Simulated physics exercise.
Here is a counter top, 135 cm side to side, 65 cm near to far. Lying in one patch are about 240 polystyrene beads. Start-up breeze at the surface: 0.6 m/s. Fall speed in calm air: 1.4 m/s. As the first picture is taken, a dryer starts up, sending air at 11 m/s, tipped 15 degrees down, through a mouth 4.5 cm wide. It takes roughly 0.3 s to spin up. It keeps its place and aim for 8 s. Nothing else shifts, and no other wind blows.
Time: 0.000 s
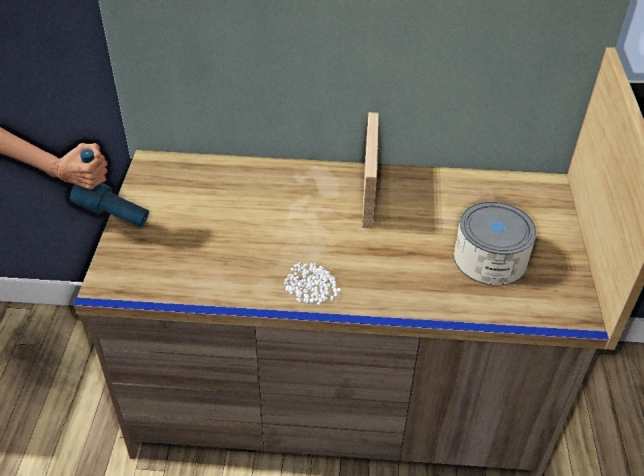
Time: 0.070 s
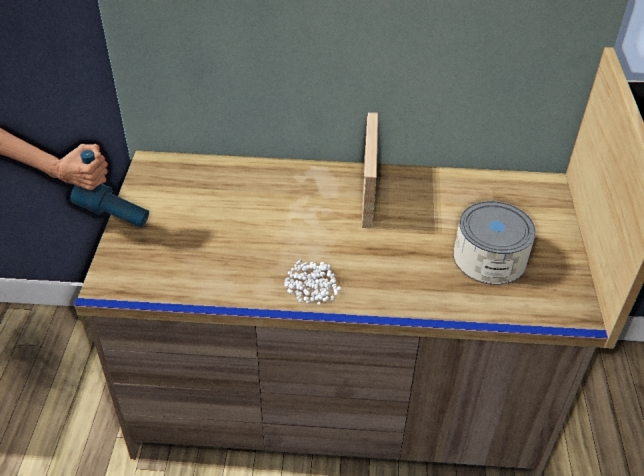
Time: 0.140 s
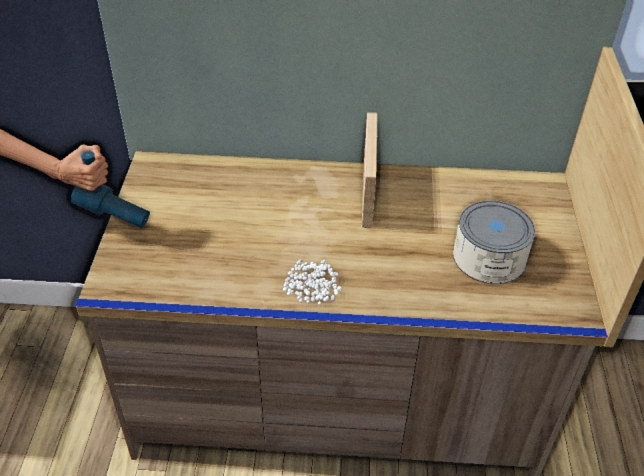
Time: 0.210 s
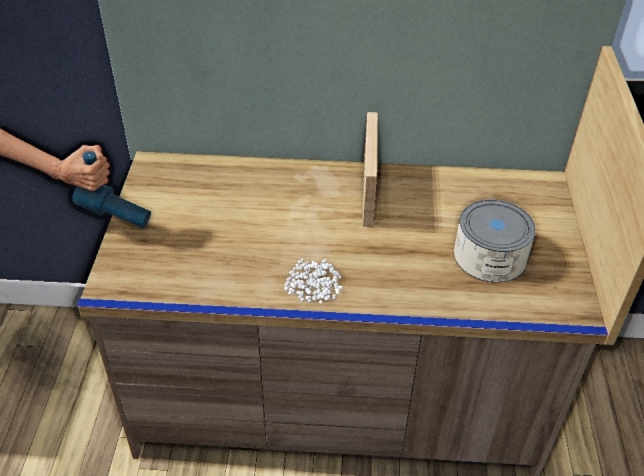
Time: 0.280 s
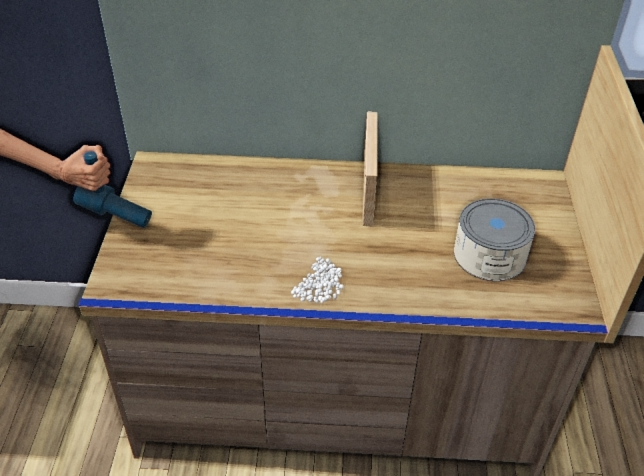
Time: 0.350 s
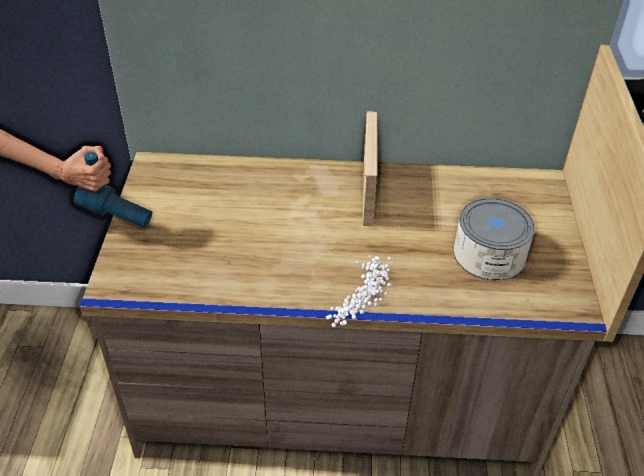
At first, a hand holds a teal dryer at the left of a wooden counter, pointed toward a round patch of white beads that lies still near the blue front edge. Then the patch bunches up and shifts slightly right, and the beads slide farther right in a slanting streak, some reaching the blue edge.
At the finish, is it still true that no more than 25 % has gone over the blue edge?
No, more than that has gone.
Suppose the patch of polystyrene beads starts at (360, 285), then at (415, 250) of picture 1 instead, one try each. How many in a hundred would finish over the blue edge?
Taking the two spots in order, I'd say around 50 percent and then 3 percent.
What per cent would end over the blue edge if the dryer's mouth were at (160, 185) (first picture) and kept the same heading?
Outcome: Some 100 in a hundred.
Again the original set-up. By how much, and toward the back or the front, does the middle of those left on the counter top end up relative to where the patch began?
The middle sits nearer the rear edge now, some 50 cm away from where it began.
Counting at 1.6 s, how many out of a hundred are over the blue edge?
Roughly 70 per cent.
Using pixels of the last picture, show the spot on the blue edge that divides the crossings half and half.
(428, 323).
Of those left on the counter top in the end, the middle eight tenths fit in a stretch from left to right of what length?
Looks like some 50 cm to me.
After 1.6 s, 74 % are over the blue edge; the middle of those still in play is near (565, 188); 74 % have settled or left.
After 2.6 s, 77 % are over the blue edge; the middle of those still in play is near (554, 175); 84 % have settled or left.
After 4.4 s, 77 % are over the blue edge; the middle of those still in play is near (554, 172); 86 % have settled or left.
After 8.0 s, at the end, 77 % are over the blue edge; the middle of those still in play is near (553, 171).
